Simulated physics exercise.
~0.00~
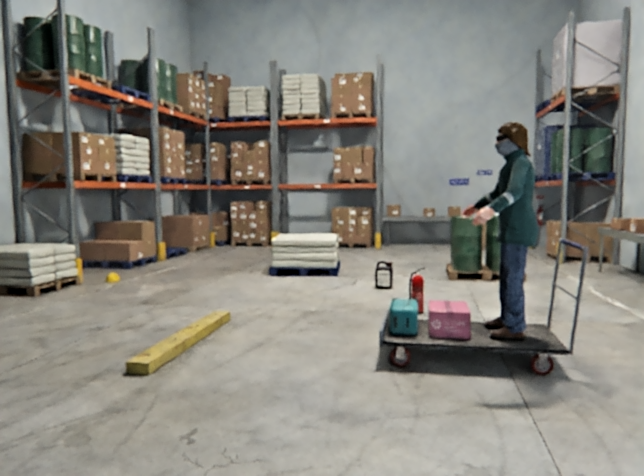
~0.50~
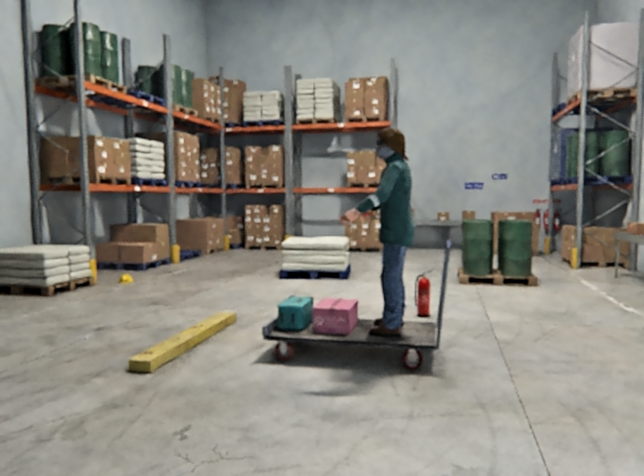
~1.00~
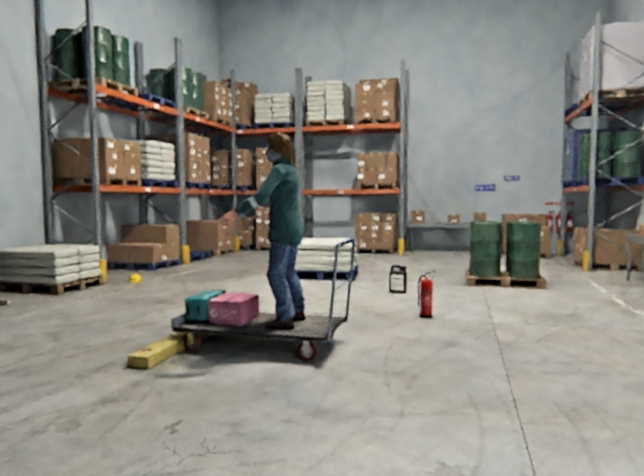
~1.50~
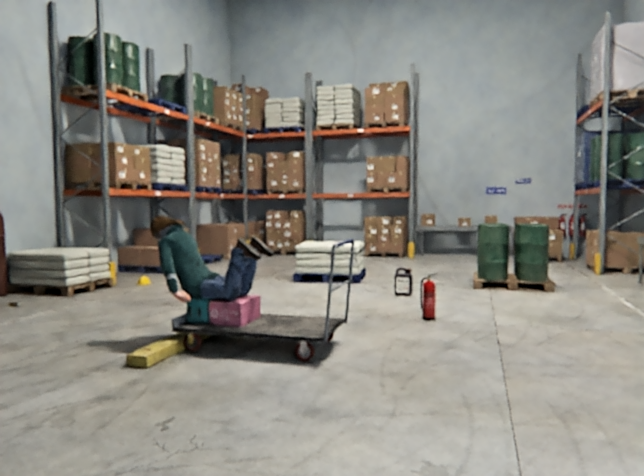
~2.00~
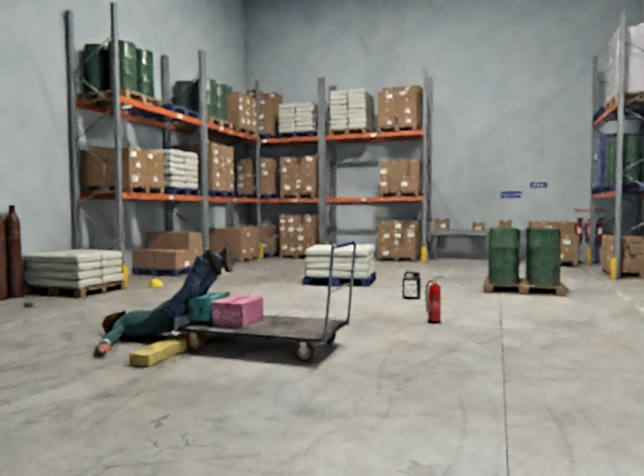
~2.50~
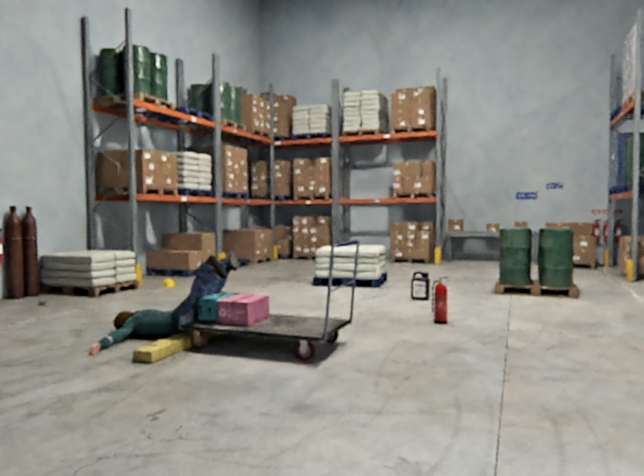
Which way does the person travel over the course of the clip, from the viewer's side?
The person moves to the left, first riding on the trolley and then pitching forward over its front.
A person in a green top and blue jeans stands on a flat goods trolley, arms held out, in a grey warehouse seen from the side by a slowly drifting camera. A teal suitcase and a pink parcel sit ahead of the person, with orange racks of boxes behind and a yellow kerb on the floor at left. The trolley rolls left and stops against the kerb. The person pitches forward over the load, legs lifting behind, and ends face down across the front rim, hips past it, arms stretched along the floor, while both items stay aboard.
